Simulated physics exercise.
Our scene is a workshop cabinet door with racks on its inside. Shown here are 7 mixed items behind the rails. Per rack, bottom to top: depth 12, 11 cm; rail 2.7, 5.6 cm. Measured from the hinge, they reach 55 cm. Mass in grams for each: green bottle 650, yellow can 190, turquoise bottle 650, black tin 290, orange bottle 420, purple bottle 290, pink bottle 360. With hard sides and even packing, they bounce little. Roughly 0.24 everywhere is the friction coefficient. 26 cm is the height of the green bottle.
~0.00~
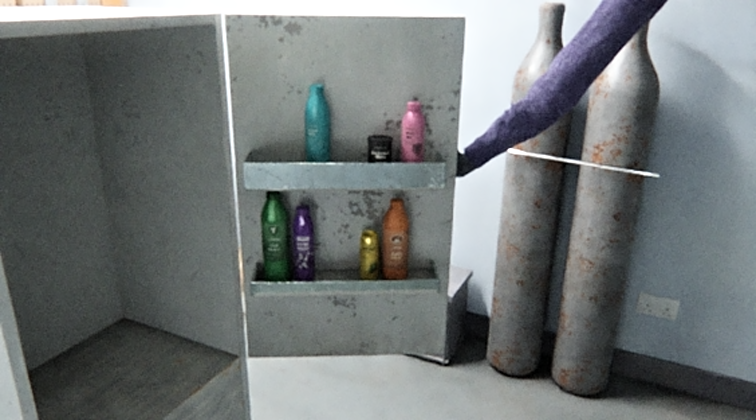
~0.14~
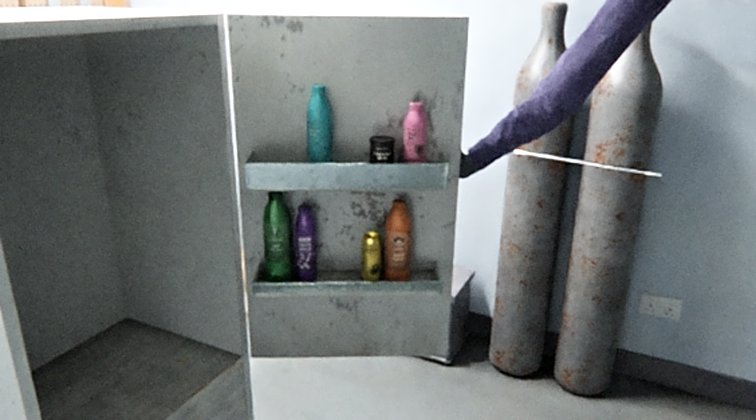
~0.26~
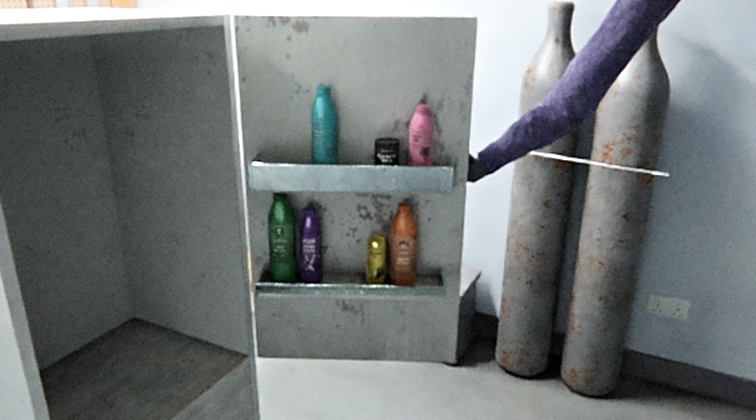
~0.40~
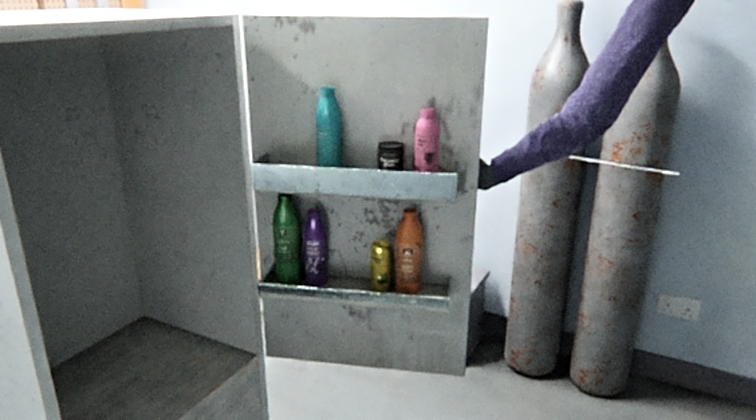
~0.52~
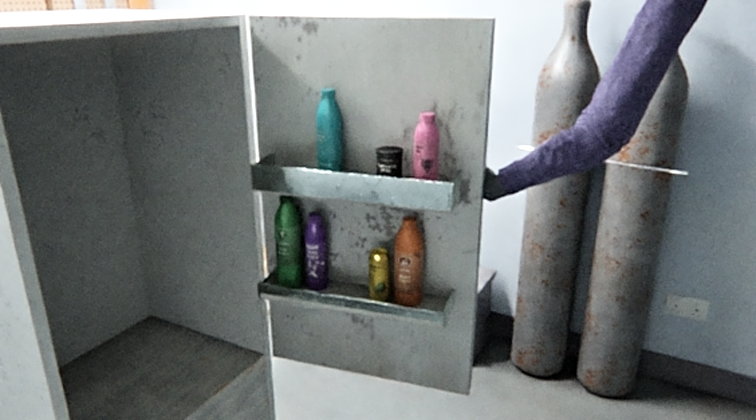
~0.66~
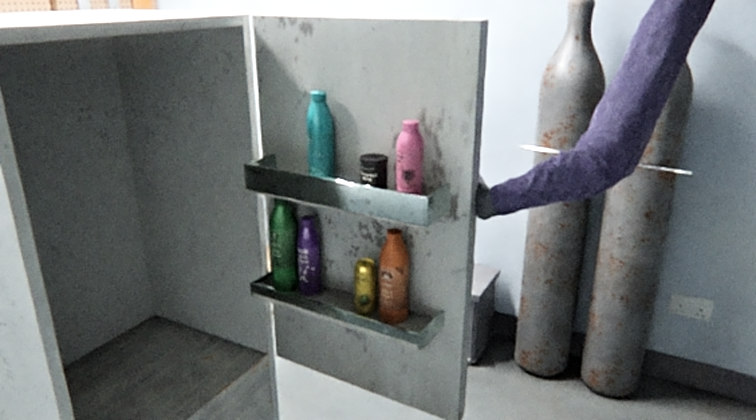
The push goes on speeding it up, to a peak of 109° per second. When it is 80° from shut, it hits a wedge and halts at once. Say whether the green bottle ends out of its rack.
Watch it hang in there.
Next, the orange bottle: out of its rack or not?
When everything stops, the orange bottle is out of bounds.
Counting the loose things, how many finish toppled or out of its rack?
The tally is 1.
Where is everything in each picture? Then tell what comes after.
In the first frame, door 120° open; green bottle (275, 237); yellow can (369, 257).
In the second frame, door 119° open; black tin (382, 159); orange bottle (398, 240).
In the third frame, door 116° open; purple bottle (310, 245); pink bottle (421, 143).
In the fourth frame, door 109° open; yellow can (380, 267); turquoise bottle (329, 135).
In the fifth frame, door 100° open; black tin (389, 171); orange bottle (409, 261).
In the sixth frame, door 88° open; green bottle (284, 243); purple bottle (309, 256).
By 1.06 s, door 80° open; orange bottle now out of its rack; pink bottle tilted 7°; yellow can tilted 4°.
By 1.46 s, door 80° open; pink bottle tilted 4°; turquoise bottle 3 cm from its spot; yellow can 3 cm from its spot.
When it is over (2.7 s), out of its rack, orange bottle; the other 6 within 5 cm of the start. In the last view, green bottle near (275, 245).
